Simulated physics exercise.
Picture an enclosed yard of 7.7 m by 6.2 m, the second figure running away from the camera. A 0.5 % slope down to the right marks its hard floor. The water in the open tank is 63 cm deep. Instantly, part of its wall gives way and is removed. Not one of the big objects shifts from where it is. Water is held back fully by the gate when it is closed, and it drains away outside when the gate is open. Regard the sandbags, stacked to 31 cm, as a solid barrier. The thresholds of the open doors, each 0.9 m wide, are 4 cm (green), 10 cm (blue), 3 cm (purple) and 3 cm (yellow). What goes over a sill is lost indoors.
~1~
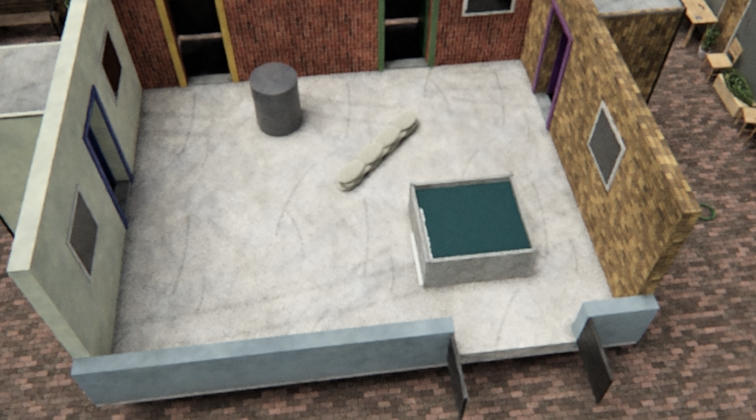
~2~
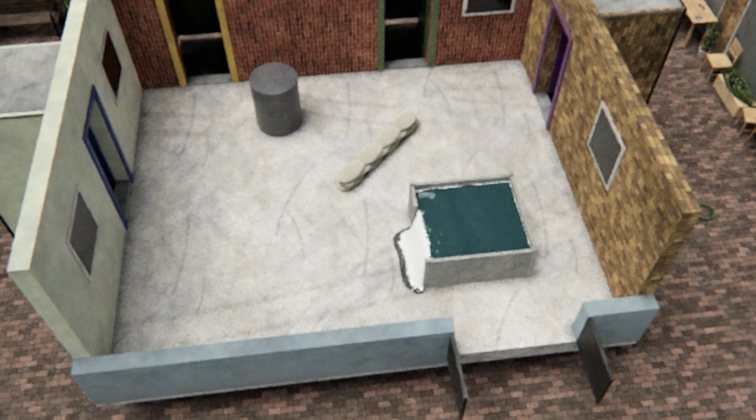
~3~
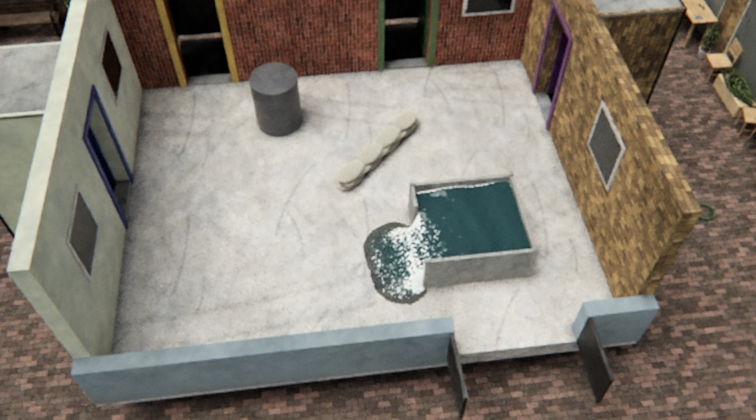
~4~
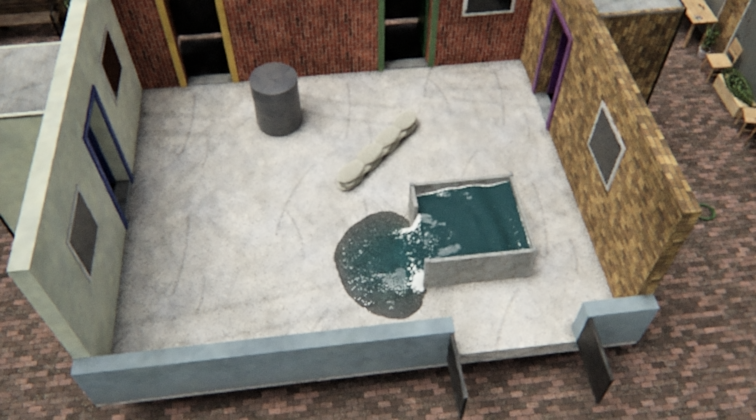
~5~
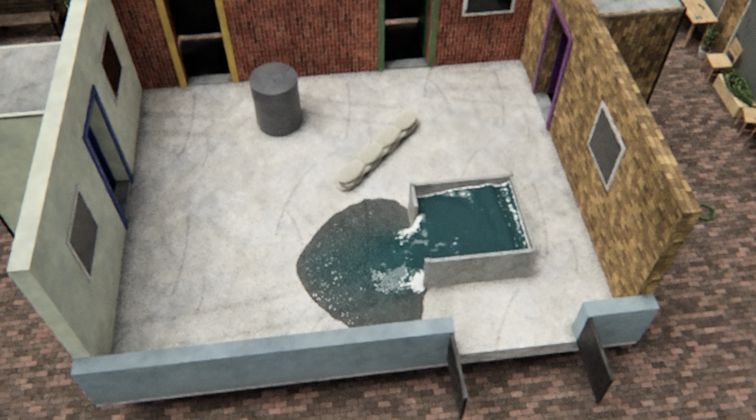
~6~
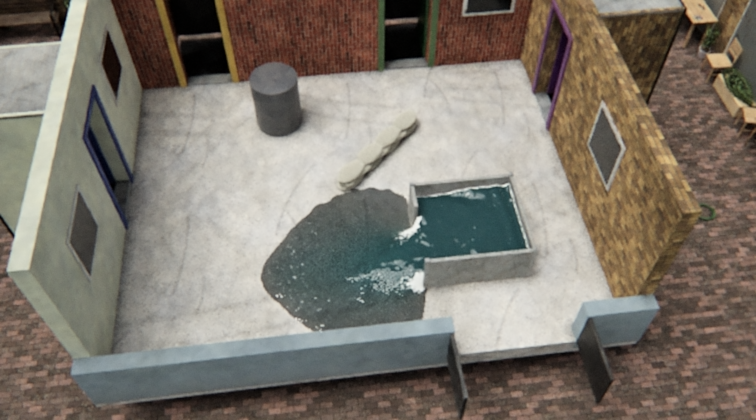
A walled yard with a pale, scuffed concrete floor, set amid brick paving, is seen from high above by a still camera. A dark grey cylinder stands near the red brick back wall, a lumpy pale barrier lies mid-floor, and an open tank of teal water sits at right. The tank's left side opens, and foaming water pours out, spreading leftward in a widening dark sheet across the floor.
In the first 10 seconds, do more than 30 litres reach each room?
In the end at the green door the inflow will remain within the limit; at the blue door the inflow will remain within the limit; at the purple door the inflow will remain within the limit; at the yellow door the inflow will break the limit.
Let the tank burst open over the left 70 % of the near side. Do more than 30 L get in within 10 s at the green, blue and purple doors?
Then green does not exceed it, blue does not exceed it, purple does not exceed it.
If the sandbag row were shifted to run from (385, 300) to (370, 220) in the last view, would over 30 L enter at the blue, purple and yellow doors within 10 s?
Then, at the blue door it's not exceeded, at the purple door it's not exceeded, at the yellow door it's not exceeded.
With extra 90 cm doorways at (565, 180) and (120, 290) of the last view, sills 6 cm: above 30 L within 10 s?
In turn: Not over, over.
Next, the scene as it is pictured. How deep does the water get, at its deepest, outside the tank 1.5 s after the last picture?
Peak depth: Approx. 34 cm.
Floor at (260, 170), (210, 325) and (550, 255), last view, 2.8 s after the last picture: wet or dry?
Point 1: Reached; point 2: Reached; point 3: Unreached.
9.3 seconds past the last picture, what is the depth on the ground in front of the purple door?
About 0.0 cm.
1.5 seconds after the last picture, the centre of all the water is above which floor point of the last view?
Roughly (340, 269) in the last picture.
Then, 0.7 s after the last picture water covers 25 % of the floor and is deepest (30 cm) near (417, 272); green door not reached, blue door not reached, purple door not reached, yellow door not reached.
Then, 1.5 s after the last picture water covers 35 % of the floor and is deepest (34 cm) near (112, 356); green door not reached, blue door not reached, purple door not reached, yellow door not reached.
Then, 2.8 s after the last picture water covers 40 % of the floor and is deepest (20 cm) near (109, 379); green door not reached, blue door 11 cm at the sill, 4 L in, purple door not reached, yellow door not reached.
Then, 5.3 s after the last picture water covers 50 % of the floor and is deepest (12 cm) near (142, 96); green door not reached, blue door 5 cm at the sill, 5 L in, purple door not reached, yellow door 10 cm at the sill, 10 L in.
Then, 9.3 s after the last picture water covers 70 % of the floor and is deepest (8 cm) near (235, 89); green door 2 cm at the sill, 0 L in, blue door 3 cm at the sill, 5 L in, purple door not reached, yellow door 7 cm at the sill, 91 L in.
